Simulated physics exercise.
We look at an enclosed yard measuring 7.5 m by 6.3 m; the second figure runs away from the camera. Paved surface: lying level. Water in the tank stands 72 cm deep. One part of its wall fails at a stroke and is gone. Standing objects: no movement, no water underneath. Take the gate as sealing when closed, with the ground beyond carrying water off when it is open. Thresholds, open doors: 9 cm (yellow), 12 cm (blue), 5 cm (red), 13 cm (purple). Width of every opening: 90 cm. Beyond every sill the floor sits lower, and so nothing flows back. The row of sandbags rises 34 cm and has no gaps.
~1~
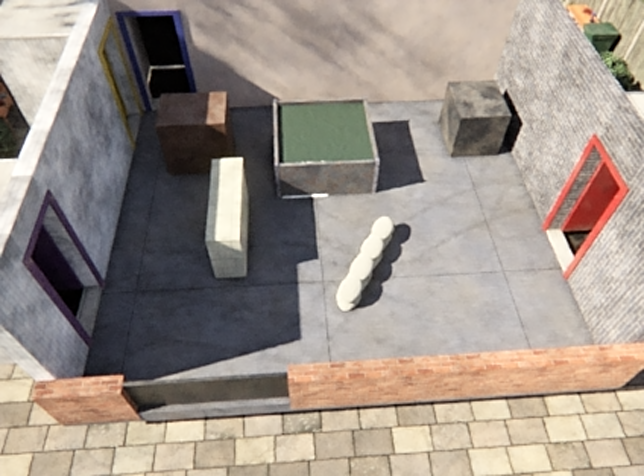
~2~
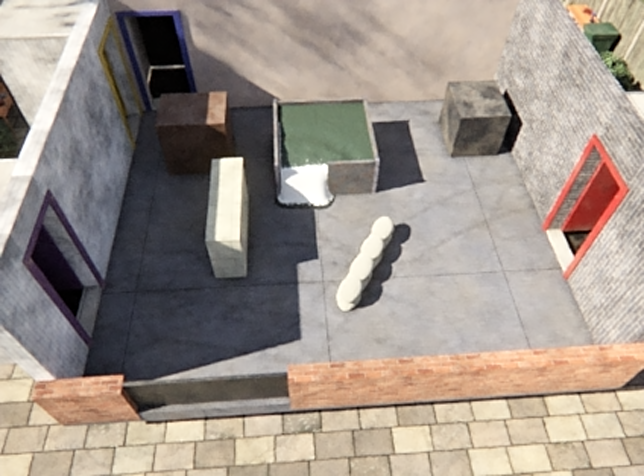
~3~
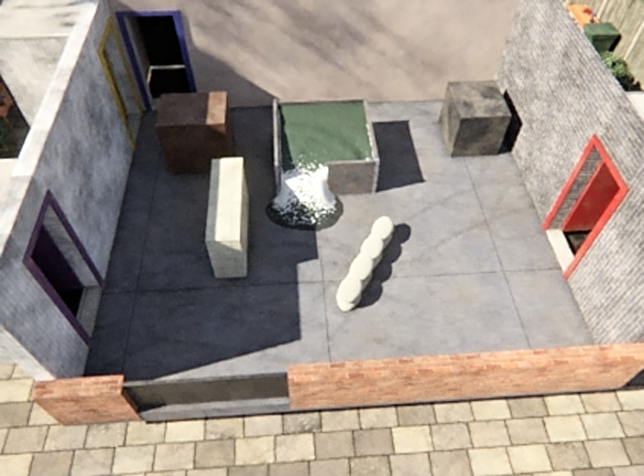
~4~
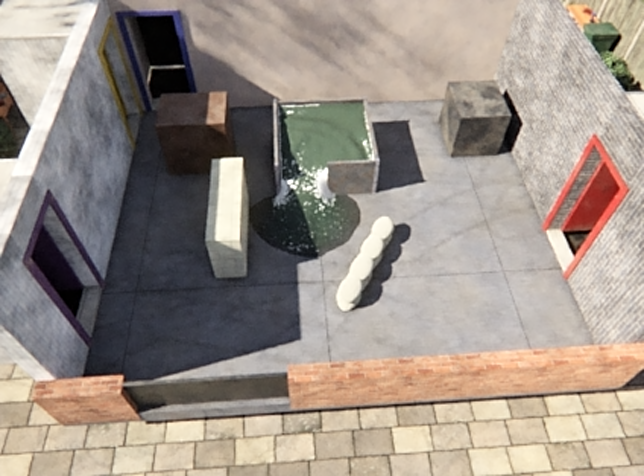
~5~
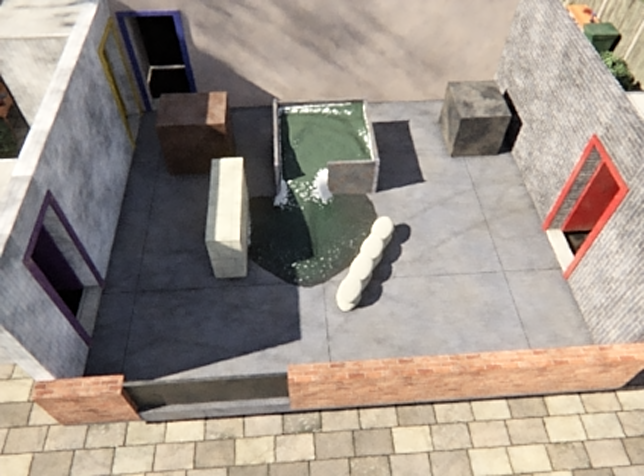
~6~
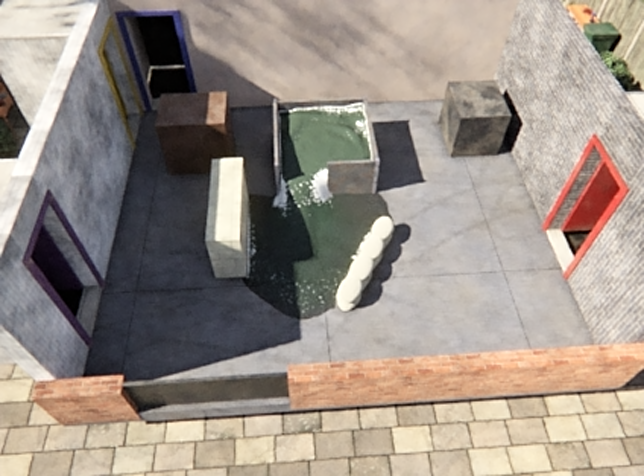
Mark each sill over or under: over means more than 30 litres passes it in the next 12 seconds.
Yellow door - under; blue door - under; red door - under; purple door - under.
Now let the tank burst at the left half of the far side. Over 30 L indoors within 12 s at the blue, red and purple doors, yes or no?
Then: Blue short of it, red short of it, purple short of it.
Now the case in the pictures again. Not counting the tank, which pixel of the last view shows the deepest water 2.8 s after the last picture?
In the last picture, around (92, 399).
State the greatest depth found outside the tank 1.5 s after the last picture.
About 42 cm.
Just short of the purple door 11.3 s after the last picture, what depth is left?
6.0 cm.
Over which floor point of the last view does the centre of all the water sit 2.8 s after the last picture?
I'd put it close to (294, 254).
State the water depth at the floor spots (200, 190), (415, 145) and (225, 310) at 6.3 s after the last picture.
Around 10 cm, 1 cm and 2 cm.
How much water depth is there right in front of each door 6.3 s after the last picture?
Depths in cm: Yellow 7, blue 10, red 6, purple 10.
Then, 0.7 s after the last picture water covers 20 % of the floor and is deepest (38 cm) near (300, 198); yellow door not reached, blue door not reached, red door not reached, purple door not reached.
Then, 1.5 s after the last picture water covers 25 % of the floor and is deepest (42 cm) near (286, 386); yellow door not reached, blue door not reached, red door not reached, purple door not reached.
Then, 2.8 s after the last picture water covers 40 % of the floor and is deepest (30 cm) near (92, 399); yellow door not reached, blue door not reached, red door not reached, purple door 15 cm at the sill, 1 L in.
Then, 6.3 s after the last picture water covers 80 % of the floor and is deepest (13 cm) near (92, 399); yellow door 7 cm at the sill, 0 L in, blue door 10 cm at the sill, 0 L in, red door 6 cm at the sill, 4 L in, purple door 10 cm at the sill, 6 L in.
Then, 11.3 s after the last picture water covers 95 % of the floor and is deepest (8 cm) near (143, 112); yellow door 8 cm at the sill, 3 L in, blue door 7 cm at the sill, 0 L in, red door 4 cm at the sill, 6 L in, purple door 6 cm at the sill, 6 L in.
